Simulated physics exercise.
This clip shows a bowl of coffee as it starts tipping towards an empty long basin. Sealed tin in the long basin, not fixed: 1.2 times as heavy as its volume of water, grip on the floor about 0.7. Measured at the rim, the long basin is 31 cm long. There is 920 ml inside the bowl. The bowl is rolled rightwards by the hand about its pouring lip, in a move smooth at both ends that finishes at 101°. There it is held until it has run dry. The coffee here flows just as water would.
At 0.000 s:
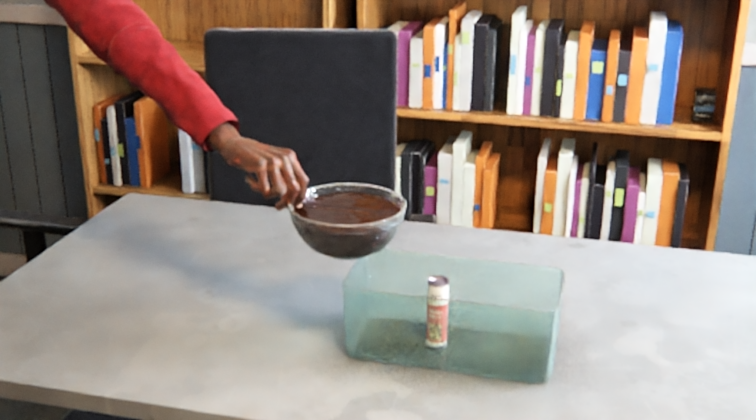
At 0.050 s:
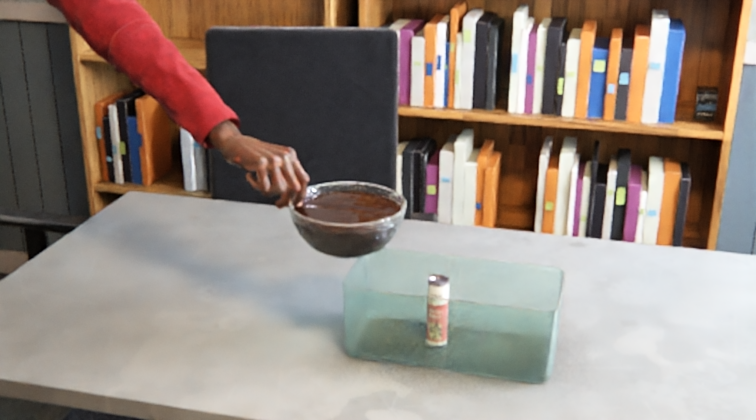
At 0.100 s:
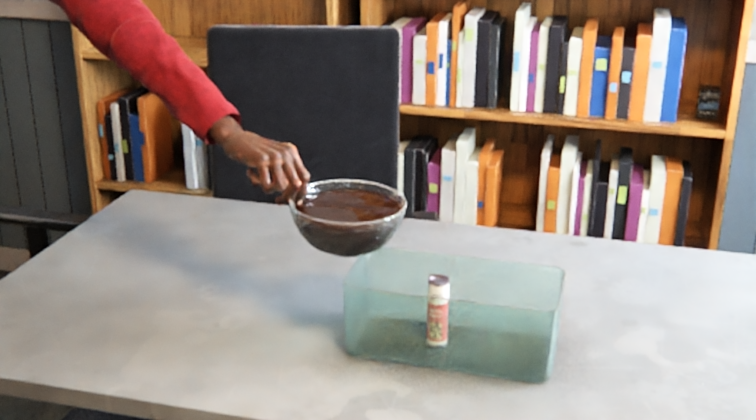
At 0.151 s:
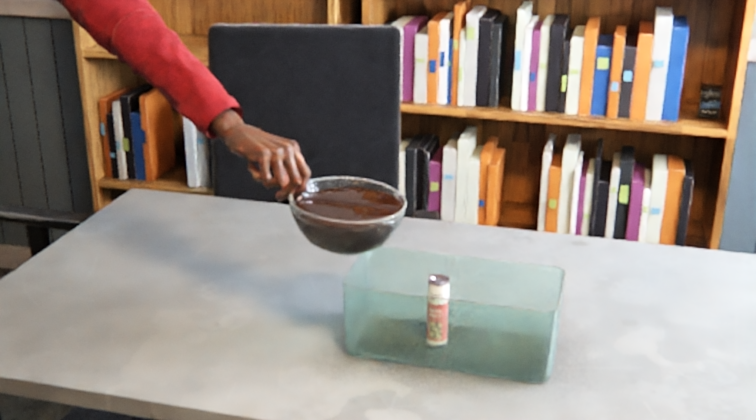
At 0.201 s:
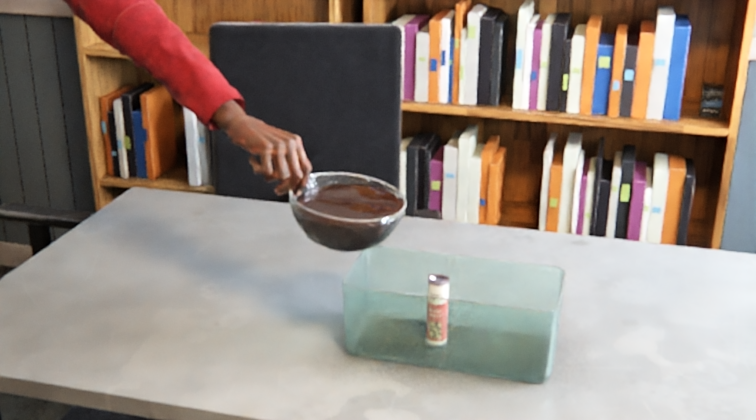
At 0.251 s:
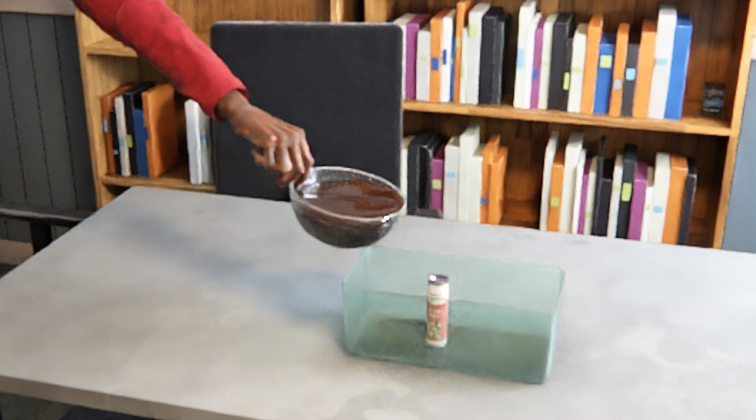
A hand in a red sleeve slowly tilting a bowl of dark coffee slightly rightwards above a clear basin holding a small tin.
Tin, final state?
Standing.
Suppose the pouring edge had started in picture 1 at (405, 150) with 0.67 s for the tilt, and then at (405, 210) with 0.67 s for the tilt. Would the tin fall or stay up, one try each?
Run one: It tumbles. Run two: It tumbles.
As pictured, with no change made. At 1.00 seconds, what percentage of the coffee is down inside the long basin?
Reading: Approx. 88 %.
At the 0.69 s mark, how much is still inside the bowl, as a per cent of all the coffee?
Roughly 46 %.
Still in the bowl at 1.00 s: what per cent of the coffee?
I reckon near 2 per cent still sits there.
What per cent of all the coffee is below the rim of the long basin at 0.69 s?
Near 16 in a hundred.
By 0.69 s the tilt is 62° and 47 per cent is still to pour; the tin stands where it began.
By 1.00 s the tilt is 94° and 2 per cent is still to pour; the tin stands where it began.
By 1.34 s the tilt is 101° and 0 per cent is still to pour; the tin stands where it began.
By 1.70 s the tilt is 101° and 0 per cent is still to pour; the tin stands where it began.
At rest the tin stands where it began.
